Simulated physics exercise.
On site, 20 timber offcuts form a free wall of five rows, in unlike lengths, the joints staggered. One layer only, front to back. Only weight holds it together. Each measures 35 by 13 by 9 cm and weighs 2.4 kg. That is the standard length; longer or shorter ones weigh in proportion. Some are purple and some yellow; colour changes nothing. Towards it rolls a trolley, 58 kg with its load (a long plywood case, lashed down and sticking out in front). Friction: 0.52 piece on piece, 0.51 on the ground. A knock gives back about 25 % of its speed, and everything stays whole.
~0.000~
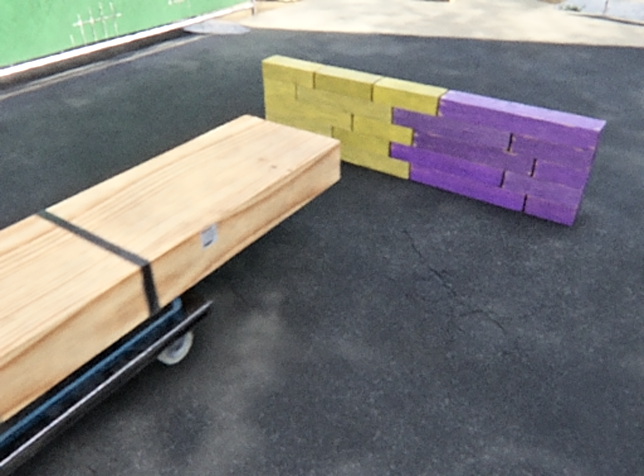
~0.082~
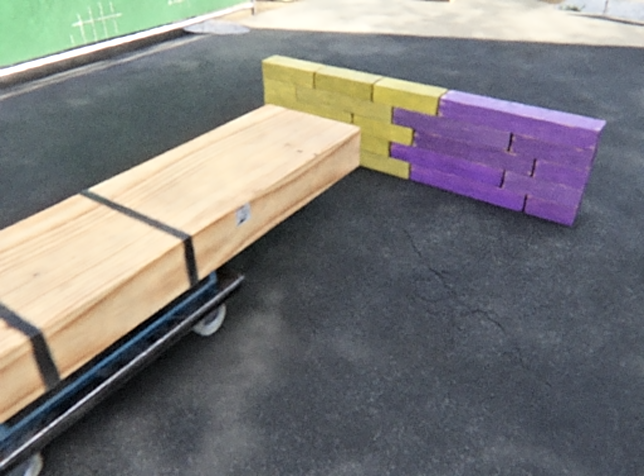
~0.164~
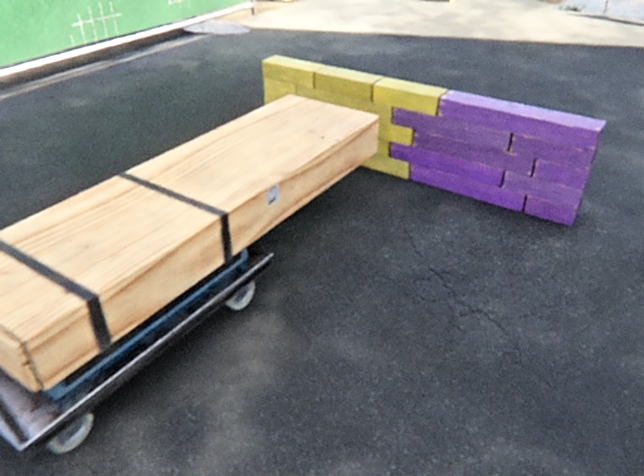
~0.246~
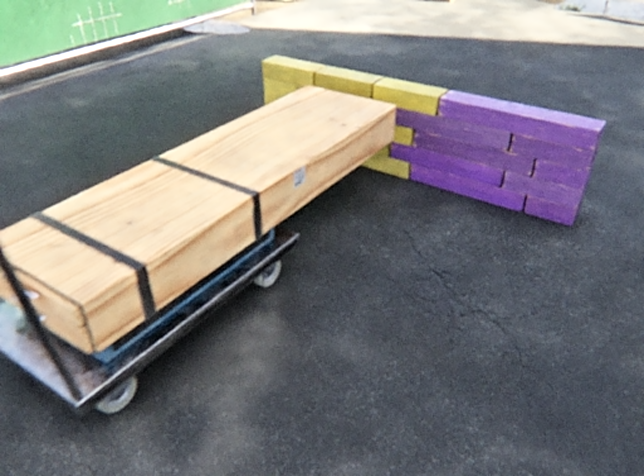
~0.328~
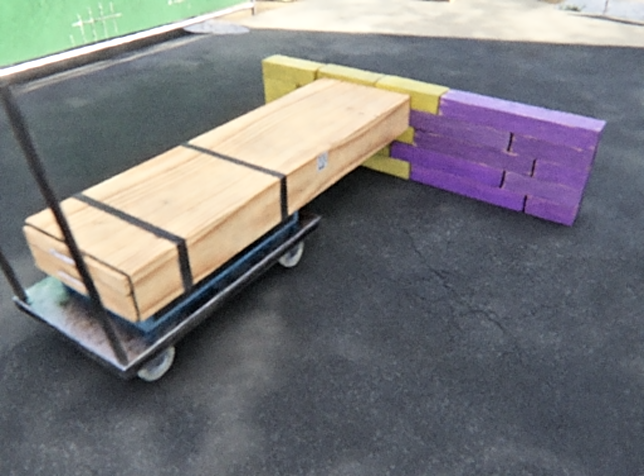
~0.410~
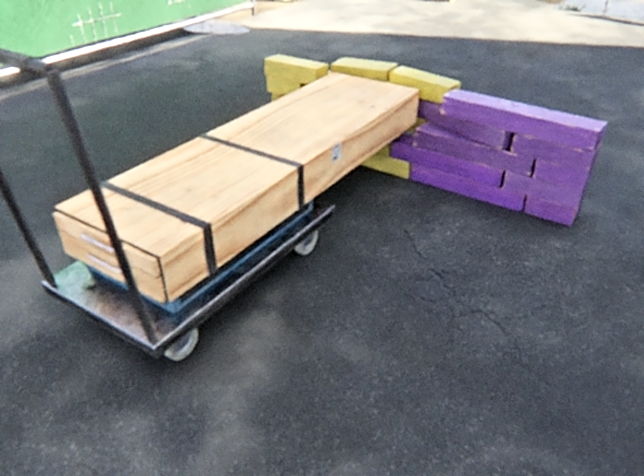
Long wooden case strapped to a trolley rolling up to a low yellow and purple block wall, pushing into it and shifting several blocks.
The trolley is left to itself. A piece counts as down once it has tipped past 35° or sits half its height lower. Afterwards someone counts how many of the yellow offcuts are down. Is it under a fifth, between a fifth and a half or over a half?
Ending down: Over a half.
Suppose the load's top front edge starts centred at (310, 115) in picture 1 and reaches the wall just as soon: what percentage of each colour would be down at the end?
In that case yellow 80, purple 20 per cent.
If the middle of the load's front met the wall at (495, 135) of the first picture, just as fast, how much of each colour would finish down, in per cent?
In that case yellow 10, purple 70 per cent.
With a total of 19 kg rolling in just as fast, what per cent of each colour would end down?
In that case yellow 60, purple 20 per cent.
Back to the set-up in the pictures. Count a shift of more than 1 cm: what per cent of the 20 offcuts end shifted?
It is 85 per cent.
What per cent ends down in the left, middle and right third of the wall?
Left 90, middle 70, right 10 per cent.
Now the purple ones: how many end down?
By colour: Purple 2.
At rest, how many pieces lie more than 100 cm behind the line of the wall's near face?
About 2.
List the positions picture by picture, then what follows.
In the first frame (each place is the centre of the face we see best), load (332, 158) 62 cm short of the wall; top yellow offcut (287, 74); top purple offcut (512, 123); all as stacked.
The second frame shows load (353, 144) 45 cm short of the wall; top yellow offcut (287, 74).
The third frame shows load (373, 131) 29 cm short of the wall; top yellow offcut (287, 74).
The fourth frame shows load (390, 120) 13 cm short of the wall; top yellow offcut (287, 74).
The fifth frame shows load (404, 109) 20 mm into the wall's line; top yellow offcut (287, 74); 6 have shifted.
The sixth frame shows load (413, 103) 12 cm into the wall's line; top yellow offcut (289, 72) tilted 4°; top purple offcut (513, 122) moved 10 mm; steepest lean 5°, the offcut at (358, 76); 12 have shifted.
By 0.60 s, load 36 cm past the wall's line, still rolling; 5 of the 11 yellow offcuts down (6 of 20 in all colours); top yellow offcut tilted 25°, 30 mm lower; top purple offcut tilted 23°.
By 1.12 s, load 94 cm past the wall's line, still rolling; 8 of the 11 yellow offcuts down (10 of 20 in all colours); top yellow offcut tilted 55°, 23 cm lower; top purple offcut on its side.
When it is over (2.0 s), load 1.13 m past the wall's line, stopped; 9 of the 11 yellow offcuts down (11 of 20 in all colours); top yellow offcut tilted 47°, 23 cm lower; top purple offcut upside down. That is 82 per cent. In pixels of the last frame, middles, top yellow offcut near (323, 97), top purple offcut near (574, 178).
